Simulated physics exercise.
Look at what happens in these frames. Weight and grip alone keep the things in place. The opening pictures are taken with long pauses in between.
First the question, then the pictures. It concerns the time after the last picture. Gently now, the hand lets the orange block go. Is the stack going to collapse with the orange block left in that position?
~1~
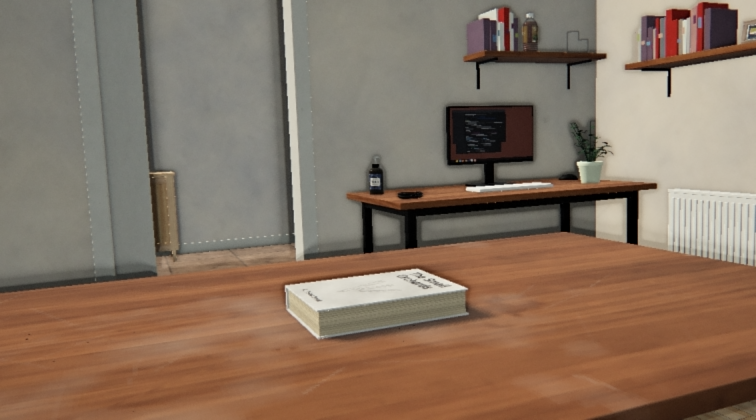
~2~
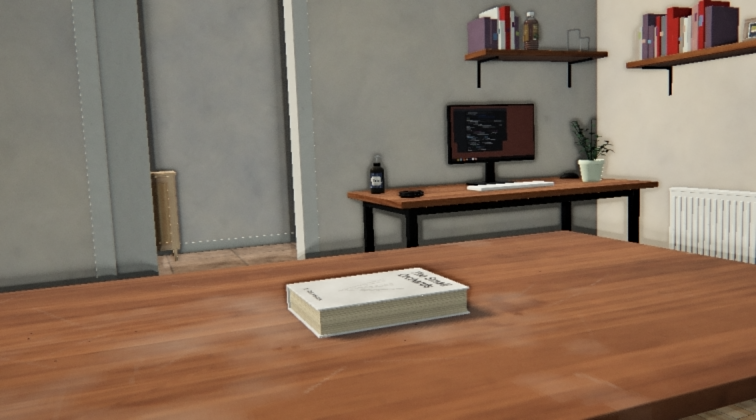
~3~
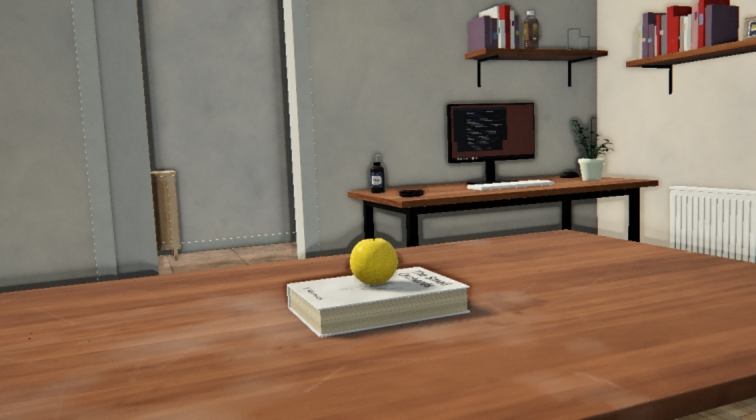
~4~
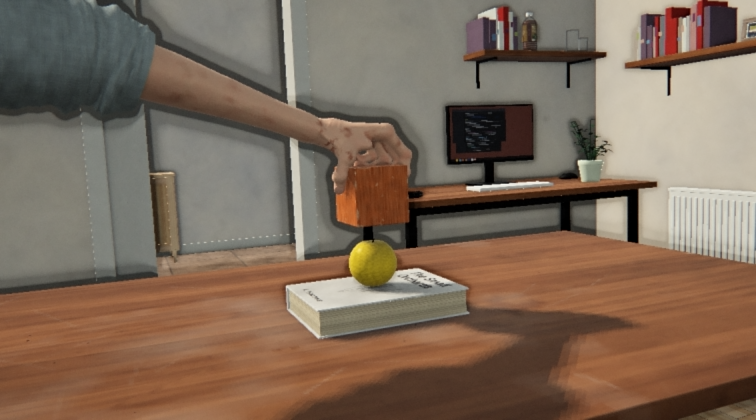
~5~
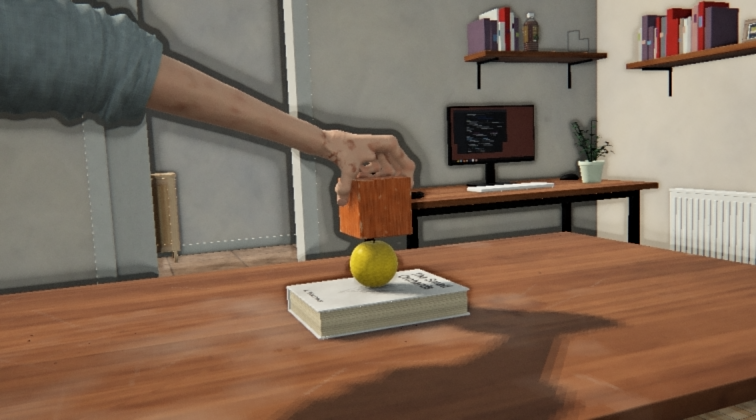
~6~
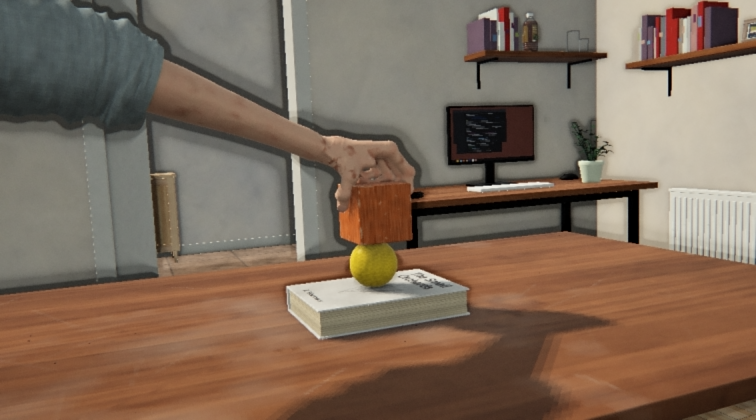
I expect something to leave its place.
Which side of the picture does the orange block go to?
Result: Further right.
Then, 0.60 s on from there, orange block now fallen.
Then, 0.70 s on from there, things are still on the move.
In the end, fallen, orange block; the other 2 unmoved. At the end, from the last picture's camera, orange block near (476, 271). The pile loses its balance.
